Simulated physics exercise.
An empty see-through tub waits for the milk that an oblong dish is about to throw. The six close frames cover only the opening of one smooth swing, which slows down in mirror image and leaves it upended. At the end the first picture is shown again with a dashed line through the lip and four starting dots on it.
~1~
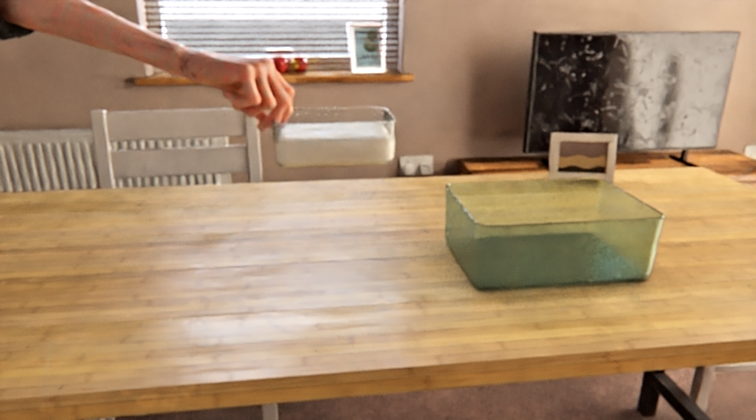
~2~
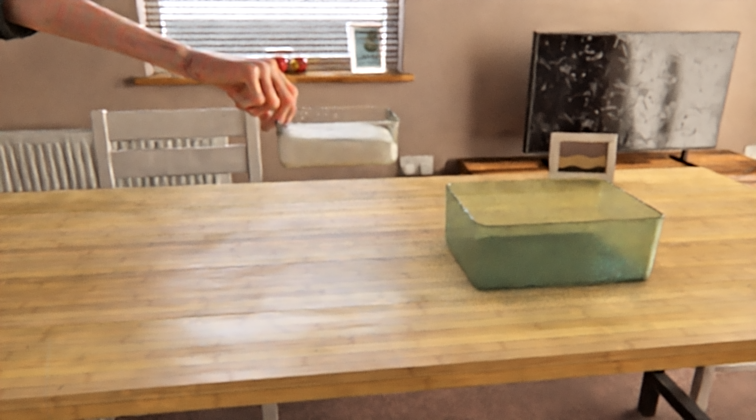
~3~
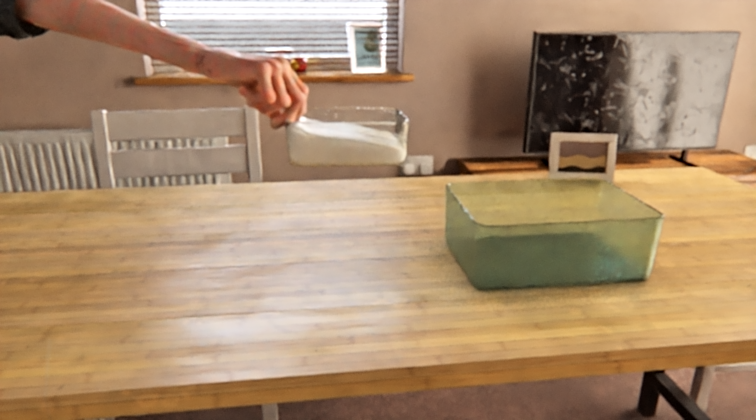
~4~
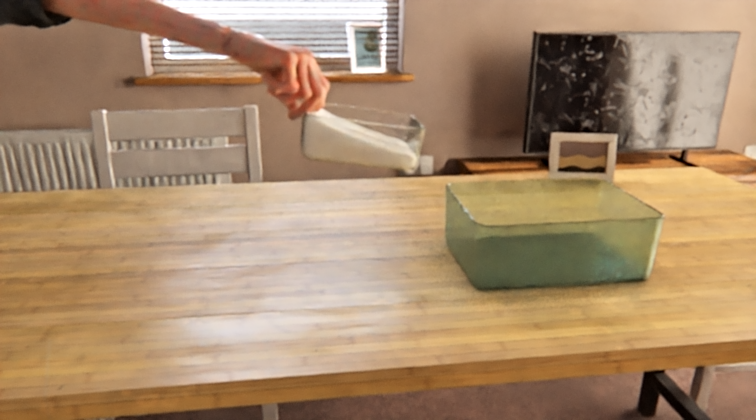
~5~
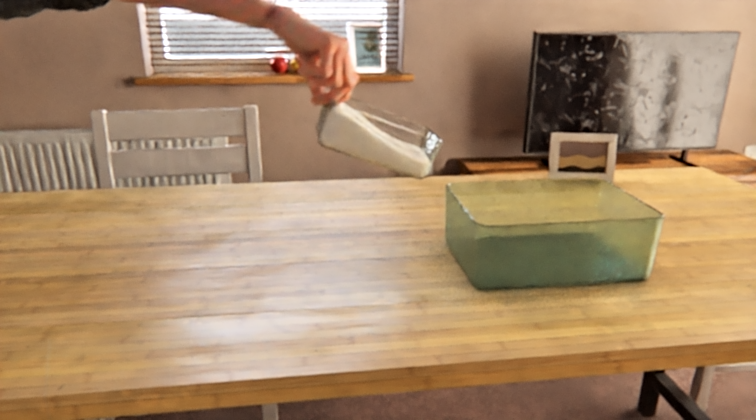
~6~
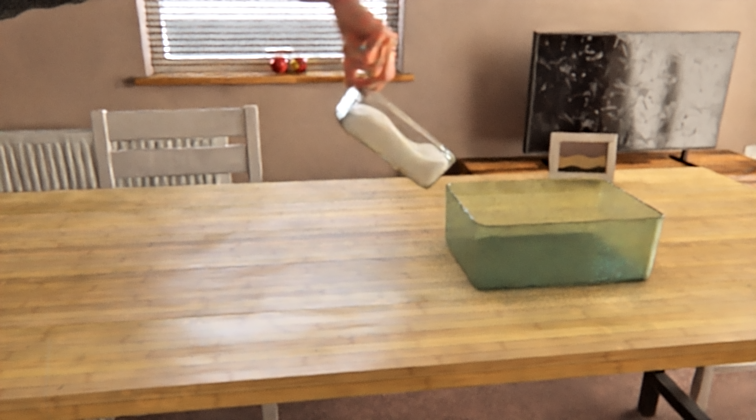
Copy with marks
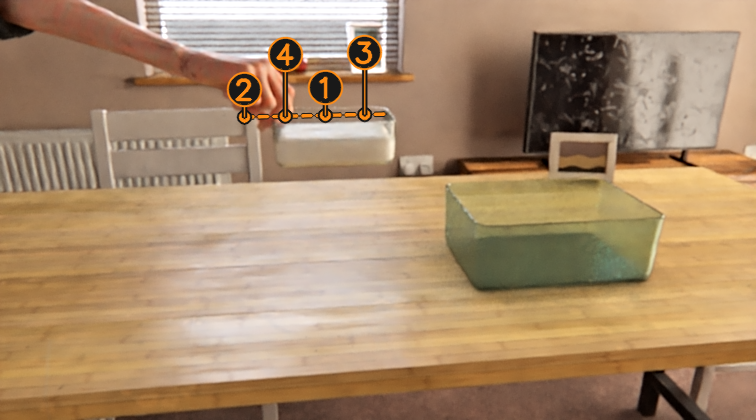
A room with a pale wooden table is seen from slightly above its front edge, with a blind-covered window, white chair and radiator behind on the left. A greenish see-through tub sits on the table at right, before a small picture frame and dark television, while a hand holds a clear oblong dish of white milk. The hand moves the dish rightward and tips it increasingly steeply toward the tub, as the camera stays still.
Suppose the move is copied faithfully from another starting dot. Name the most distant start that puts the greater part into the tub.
Take 3.
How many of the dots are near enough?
One of the four.
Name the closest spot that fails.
It is 1.
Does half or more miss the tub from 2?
Yes.
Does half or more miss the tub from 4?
Yes.
On the marked copy, 1 at (325, 115); 2 at (244, 117); 3 at (364, 114); 4 at (285, 116).
For spot 1, about 29 % lands in the tub, 66 % falls short and 5 % goes beside or beyond.
For spot 2, about 0 % lands in the tub, 100 % falls short.
For spot 3, about 67 % lands in the tub, 27 % falls short and 7 % goes beside or beyond.
For spot 4, about 0 % lands in the tub, 96 % falls short and 4 % goes beside or beyond.
